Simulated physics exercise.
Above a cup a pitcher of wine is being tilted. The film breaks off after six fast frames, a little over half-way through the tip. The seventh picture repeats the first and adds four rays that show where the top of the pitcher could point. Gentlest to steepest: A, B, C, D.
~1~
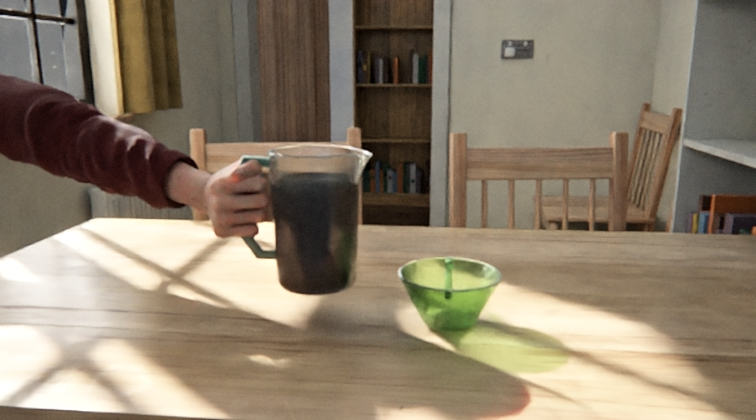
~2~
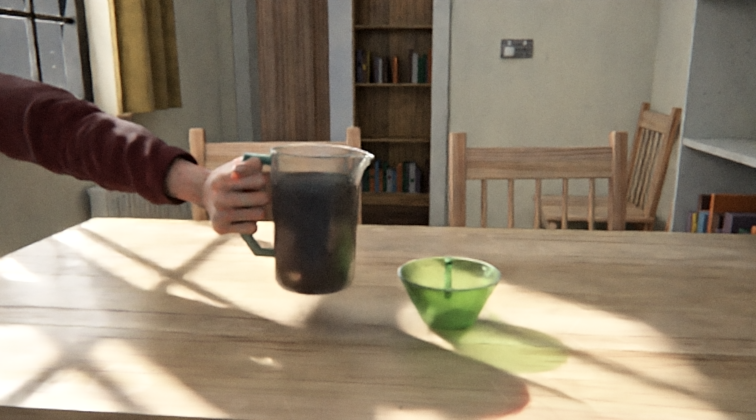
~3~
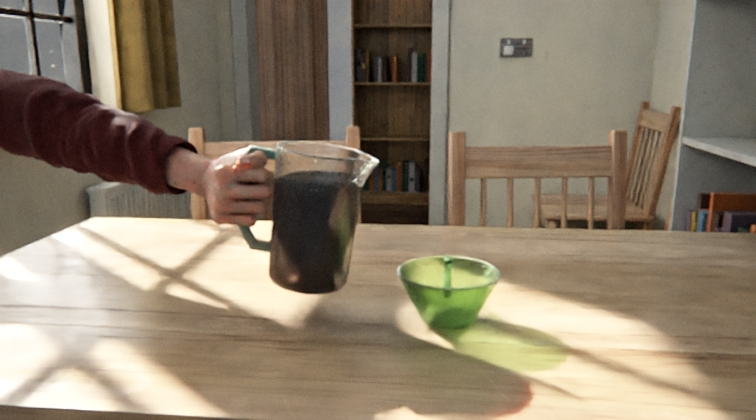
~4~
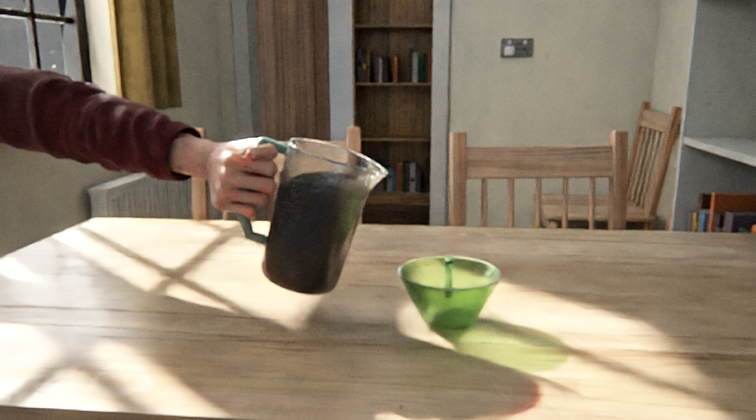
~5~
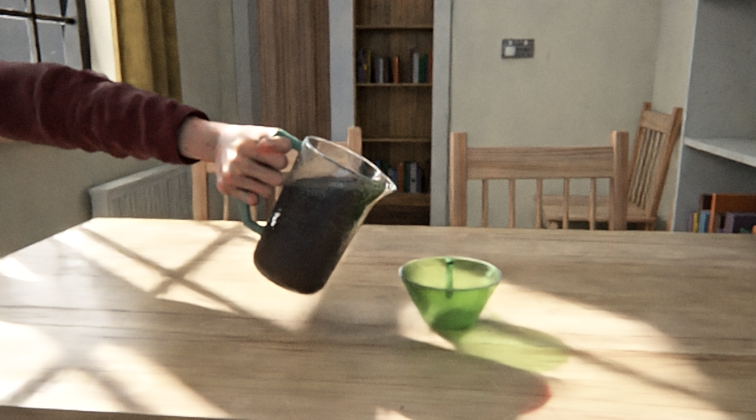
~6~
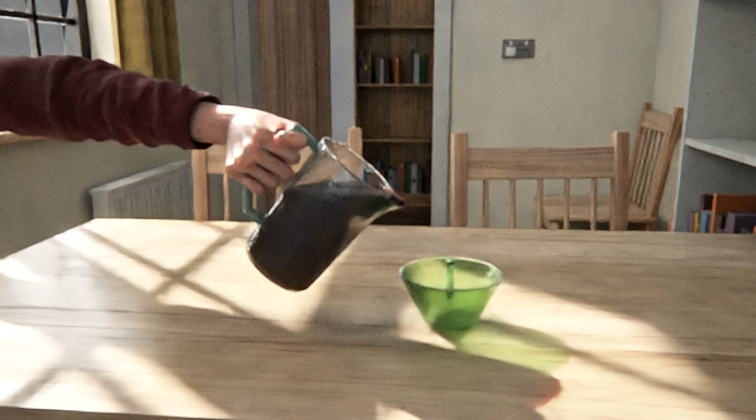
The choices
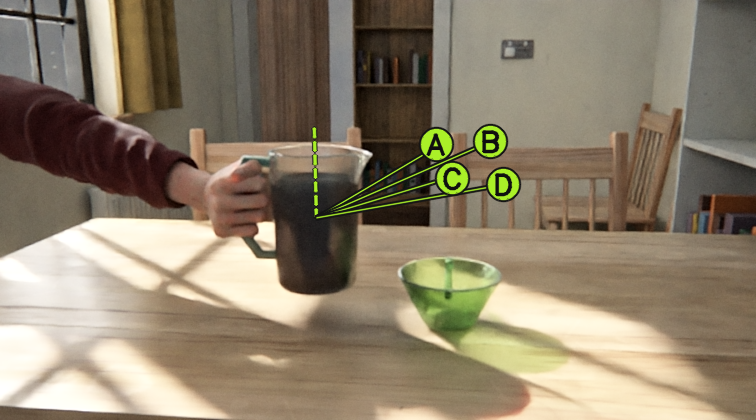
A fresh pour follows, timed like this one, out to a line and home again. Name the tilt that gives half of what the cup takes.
A works best here.
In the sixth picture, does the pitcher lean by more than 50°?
No, it does not.
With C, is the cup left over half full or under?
Over.
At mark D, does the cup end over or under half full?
Over.
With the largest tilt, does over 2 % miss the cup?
Yes, it does.
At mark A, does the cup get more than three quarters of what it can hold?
No.
In lime, A at (423, 155); B at (475, 148); C at (435, 182); D at (486, 187).
With A, the cup ends with about 51 % of what it can hold.
With B, the cup ends with about 68 % of what it can hold; 5 % of the wine is spilt.
With C, the cup ends with about 74 % of what it can hold; 14 % of the wine is spilt.
With D, the cup ends with about 72 % of what it can hold; 28 % of the wine is spilt.
